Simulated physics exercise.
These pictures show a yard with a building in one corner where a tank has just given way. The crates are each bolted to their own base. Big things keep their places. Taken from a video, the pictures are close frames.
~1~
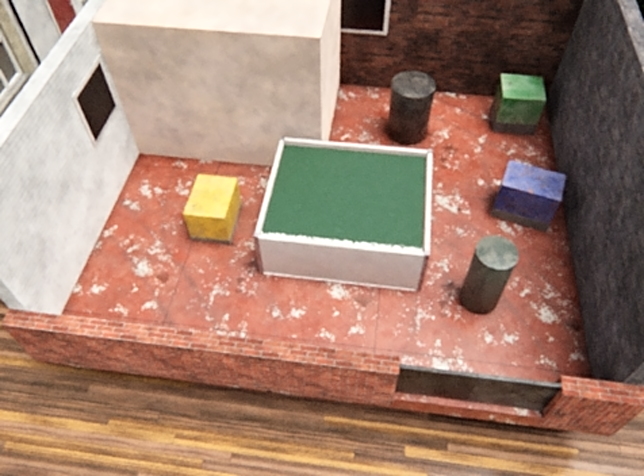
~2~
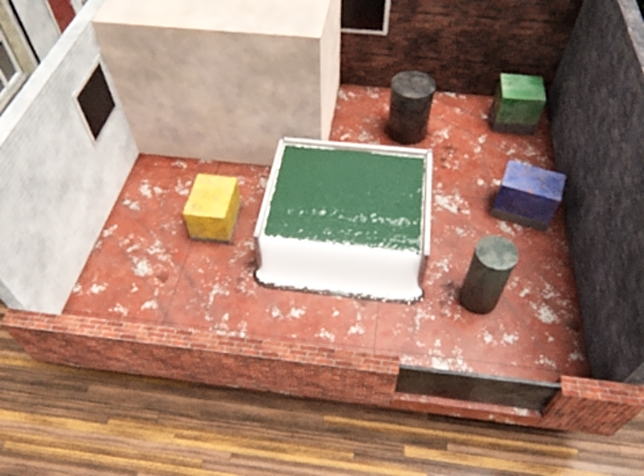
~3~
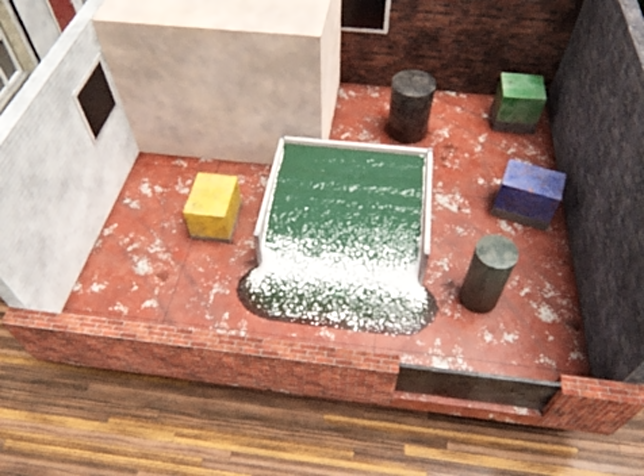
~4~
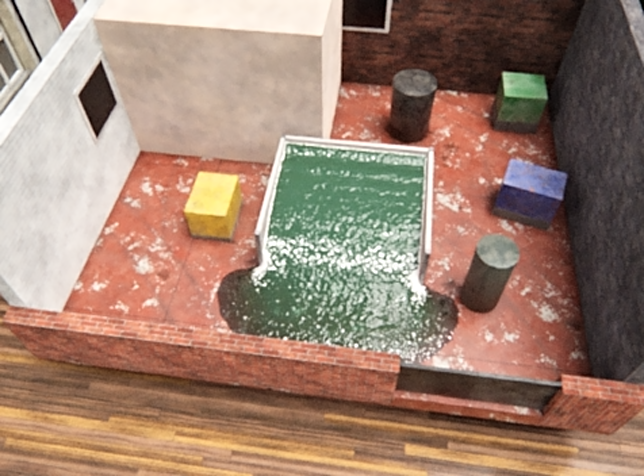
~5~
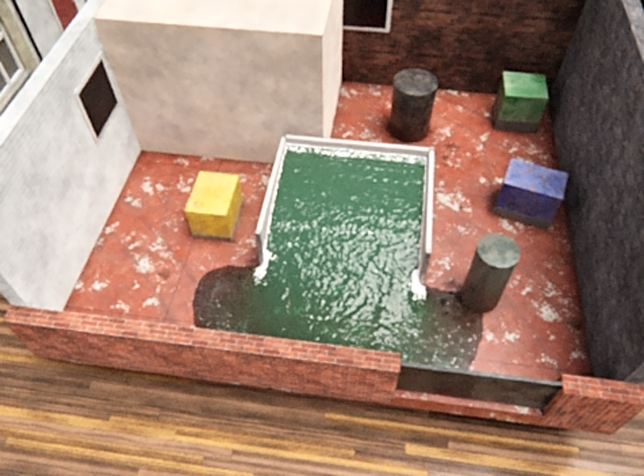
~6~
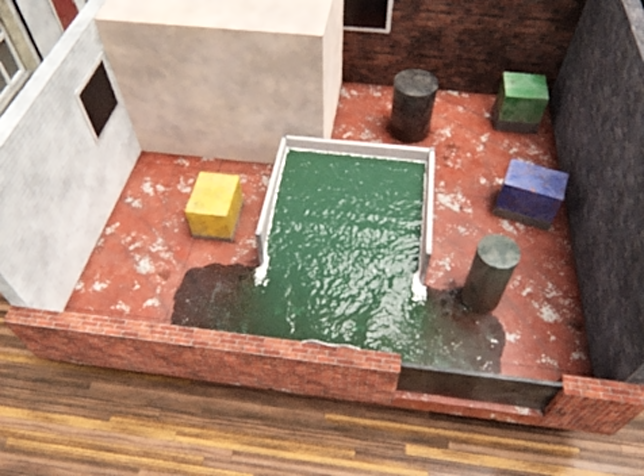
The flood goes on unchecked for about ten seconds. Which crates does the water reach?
The yellow crate is reached; the blue crate is reached; the green crate is not reached.
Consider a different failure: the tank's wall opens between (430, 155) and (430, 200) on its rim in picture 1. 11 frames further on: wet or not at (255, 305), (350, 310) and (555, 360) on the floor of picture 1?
The first point is unwetted, the second unwetted, the third swamped.
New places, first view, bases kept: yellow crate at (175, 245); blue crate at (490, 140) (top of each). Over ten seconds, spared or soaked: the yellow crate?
I'd say the yellow crate gets flooded.
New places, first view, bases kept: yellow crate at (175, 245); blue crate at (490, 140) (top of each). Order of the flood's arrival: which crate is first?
That should be the one in yellow.
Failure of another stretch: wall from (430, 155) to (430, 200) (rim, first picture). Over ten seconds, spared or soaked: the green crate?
As far as I can tell, the green one is overrun.
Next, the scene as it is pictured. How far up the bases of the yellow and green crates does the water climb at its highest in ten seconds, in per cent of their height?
I'd say 180 per cent for the first one and 70 per cent for the second.
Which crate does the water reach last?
That is the crate marked green.
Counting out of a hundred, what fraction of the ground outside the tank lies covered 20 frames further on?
About 65 percent.
A moment on, water covers 25 % of the floor; the yellow crate not reached, the blue crate not reached, the green crate not reached.
Next, water covers 40 % of the floor; the yellow crate not reached, the blue crate not reached, the green crate not reached.
Then, water covers 65 % of the floor; the yellow crate water round its plinth, the blue crate water round its plinth, the green crate water round its plinth.
Later, water covers 95 % of the floor; the yellow crate water round its plinth, the blue crate water round its plinth, the green crate water round its plinth.
In the end, water covers 100 % of the floor; the yellow crate was topped, the blue crate was topped, the green crate stayed above the water.
